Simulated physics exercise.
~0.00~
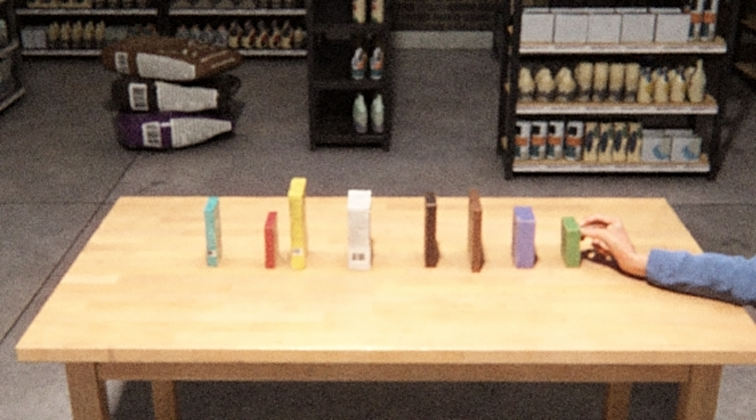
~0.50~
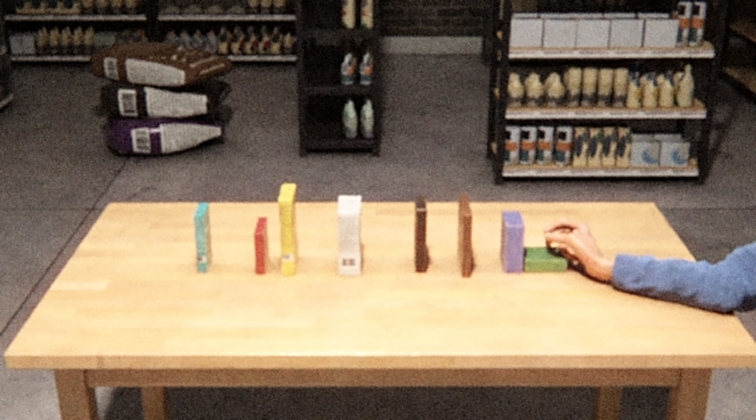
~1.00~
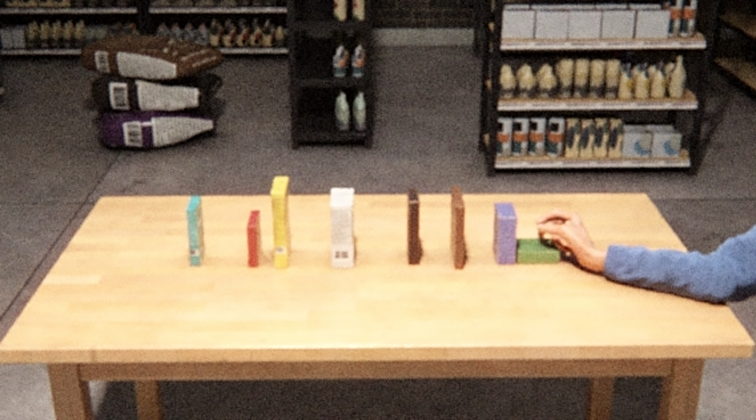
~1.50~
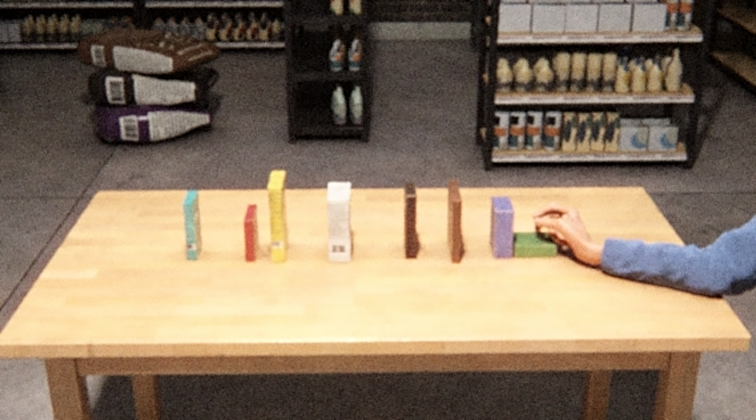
The clip opens on a row of upright blocks and packets spaced across a wooden table in a shop aisle, with turquoise, red, yellow, white, black, brown and purple pieces leading to a green block at the right end. A hand in a blue sleeve reaches in from the right and touches the green block. The green block tips left and comes down on its side, close beside the purple one. The hand stays over it while the view sways slightly. At the end the green block lies flat, and all the others remain standing in their places.
